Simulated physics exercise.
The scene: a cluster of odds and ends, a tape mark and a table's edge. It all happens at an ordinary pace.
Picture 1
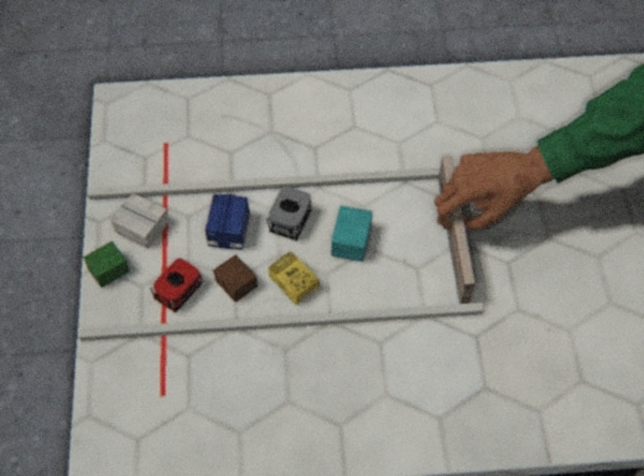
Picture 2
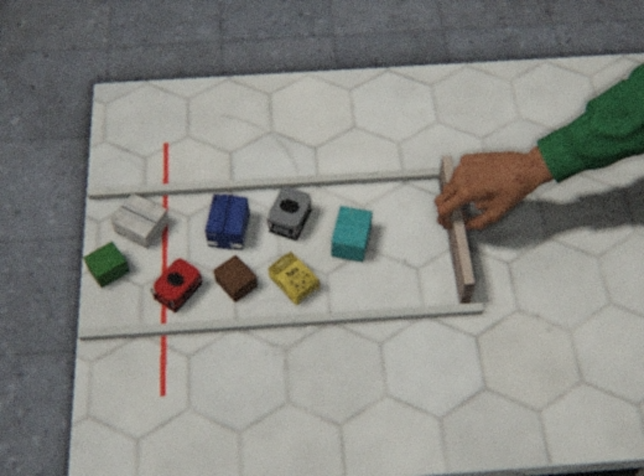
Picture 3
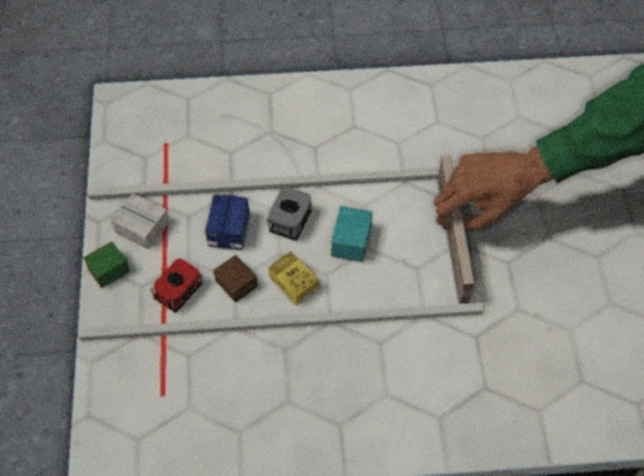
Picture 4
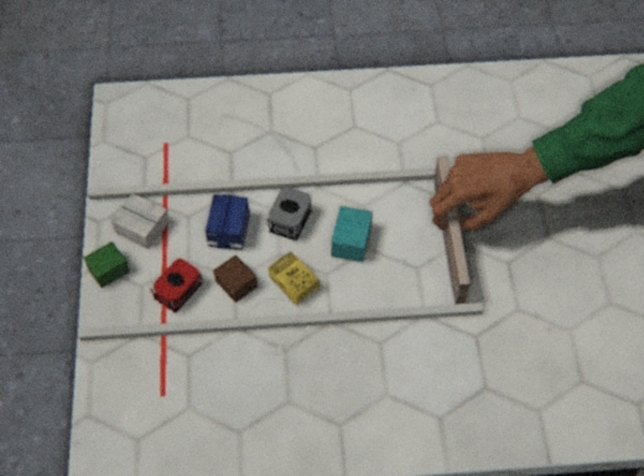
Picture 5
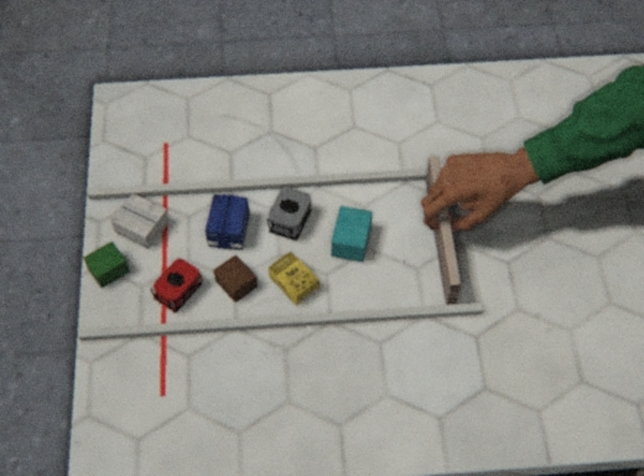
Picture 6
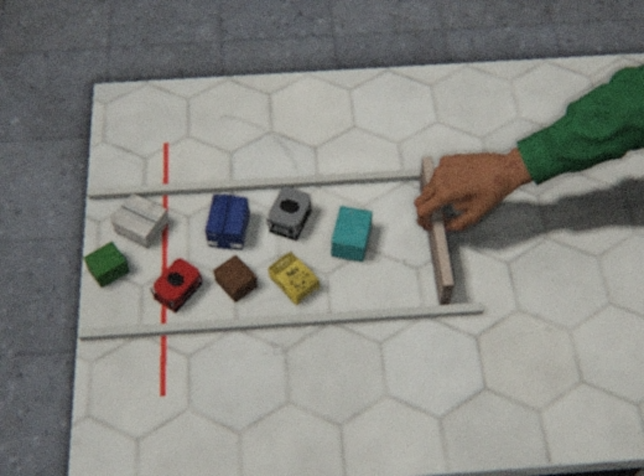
A hand in a green sleeve held a board upright between two rails and slid it slightly left, while the small coloured blocks and boxes scattered near a red line stayed still.
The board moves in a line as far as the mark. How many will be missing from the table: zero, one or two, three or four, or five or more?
Outcome: The number that fall off is one or two.
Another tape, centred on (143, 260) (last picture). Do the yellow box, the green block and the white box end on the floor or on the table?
The yellow box stays on, the green block falls, the white box drops off.
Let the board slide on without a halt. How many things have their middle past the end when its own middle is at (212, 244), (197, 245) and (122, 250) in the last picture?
In that order 0, 0 and 5.
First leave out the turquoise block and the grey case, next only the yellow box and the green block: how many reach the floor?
The counts: 0 and 1.
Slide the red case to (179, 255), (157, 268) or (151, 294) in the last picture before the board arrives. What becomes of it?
The red case stays on; remains up; survives.
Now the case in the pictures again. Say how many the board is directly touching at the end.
The number is 3.
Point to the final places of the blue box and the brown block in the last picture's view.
First (103, 219), then (117, 283).
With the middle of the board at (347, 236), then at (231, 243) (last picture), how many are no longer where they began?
First 1, then 7.
A little later, none off yet; green block at rest near (107, 265); white box at rest near (141, 221); red case at rest near (177, 285).
When it is over, the number that fall off is one or two; down, white box and green block.
